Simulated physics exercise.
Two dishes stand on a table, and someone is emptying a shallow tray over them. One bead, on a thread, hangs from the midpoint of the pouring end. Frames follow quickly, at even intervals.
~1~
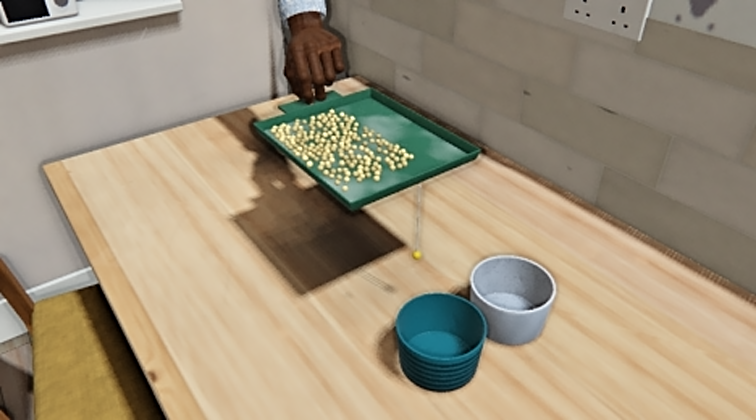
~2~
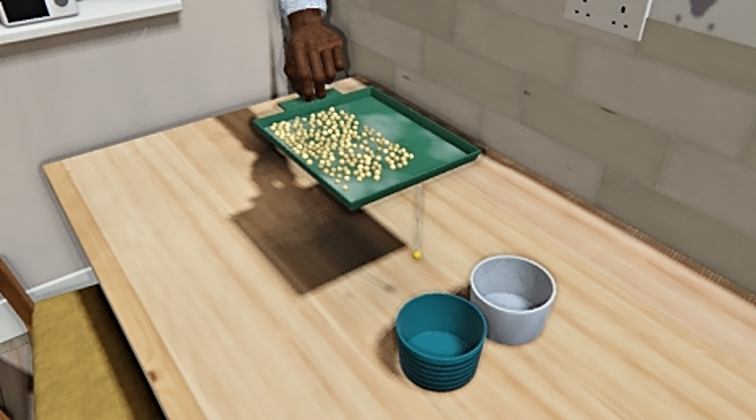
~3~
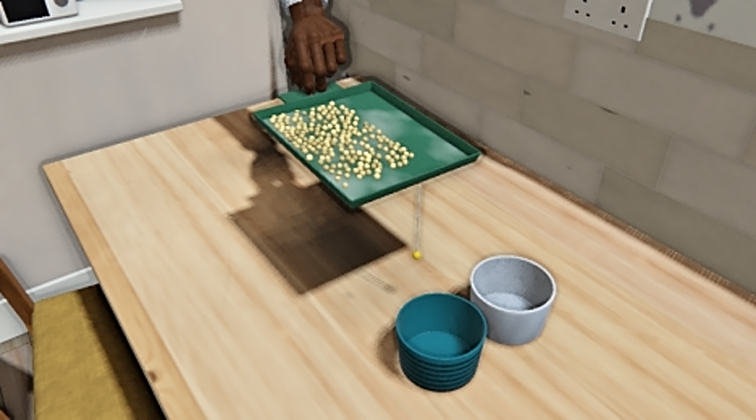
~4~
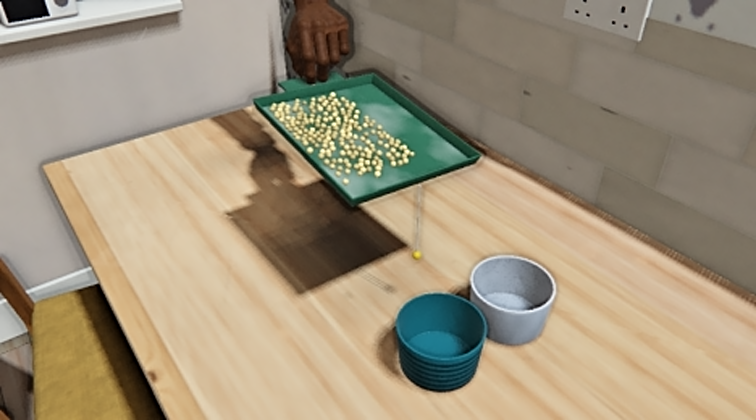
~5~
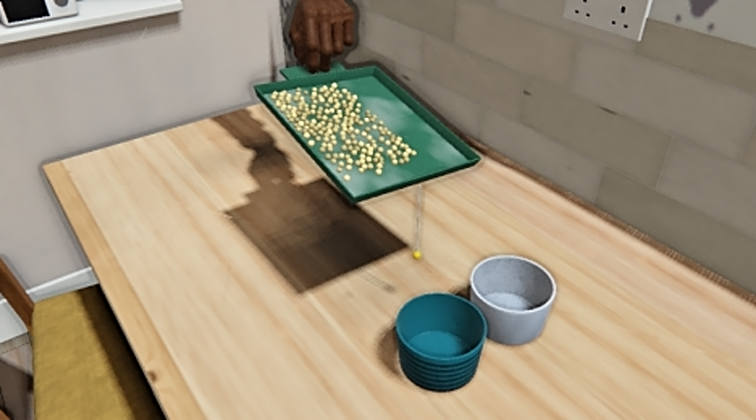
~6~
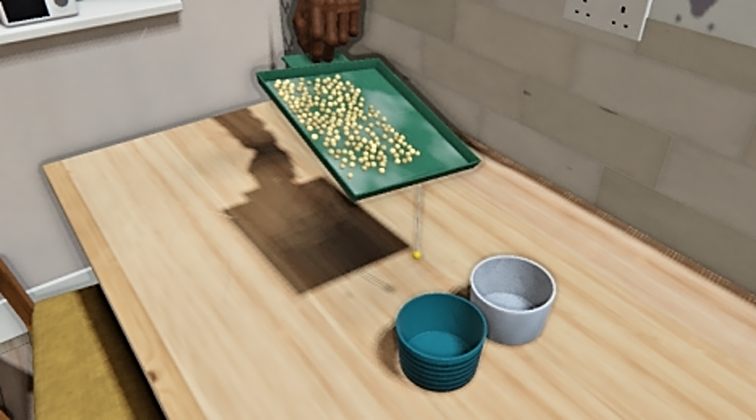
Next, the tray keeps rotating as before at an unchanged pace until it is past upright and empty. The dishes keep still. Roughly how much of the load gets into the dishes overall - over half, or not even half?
Not even half gets in.
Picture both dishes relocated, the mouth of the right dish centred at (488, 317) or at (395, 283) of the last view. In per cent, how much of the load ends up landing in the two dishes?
It would be near 0 per cent first and near 0 per cent second.
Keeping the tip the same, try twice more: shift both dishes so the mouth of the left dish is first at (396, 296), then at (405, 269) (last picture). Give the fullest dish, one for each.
First try, the one on the right; second try, the one on the right.
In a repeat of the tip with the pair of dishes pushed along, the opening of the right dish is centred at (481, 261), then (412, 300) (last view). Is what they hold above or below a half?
Held in all, by try: A larger portion, then a smaller portion.
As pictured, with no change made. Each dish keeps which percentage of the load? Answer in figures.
Left 0 %, right 10 %.
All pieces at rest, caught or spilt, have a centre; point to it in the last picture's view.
Close to (482, 278) in the last picture.
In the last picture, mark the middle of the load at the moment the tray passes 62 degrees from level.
Somewhere about (453, 171).
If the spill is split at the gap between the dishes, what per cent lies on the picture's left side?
50 per cent or thereabouts.
Just after the last frame, tray tipped steeply; the larger part on the tray; about a tenth in the right dish; about a tenth outside both; about a tenth in the air.
A moment on, tray tipped right over; about a tenth on the tray; about a tenth in the right dish; roughly half outside both; roughly a quarter in the air.
Further on, tray tipped past a quarter turn; about a tenth in the right dish; almost all outside both.
When it is over, tray tipped past a quarter turn; not one in the left dish; about a tenth in the right dish; almost all outside both.
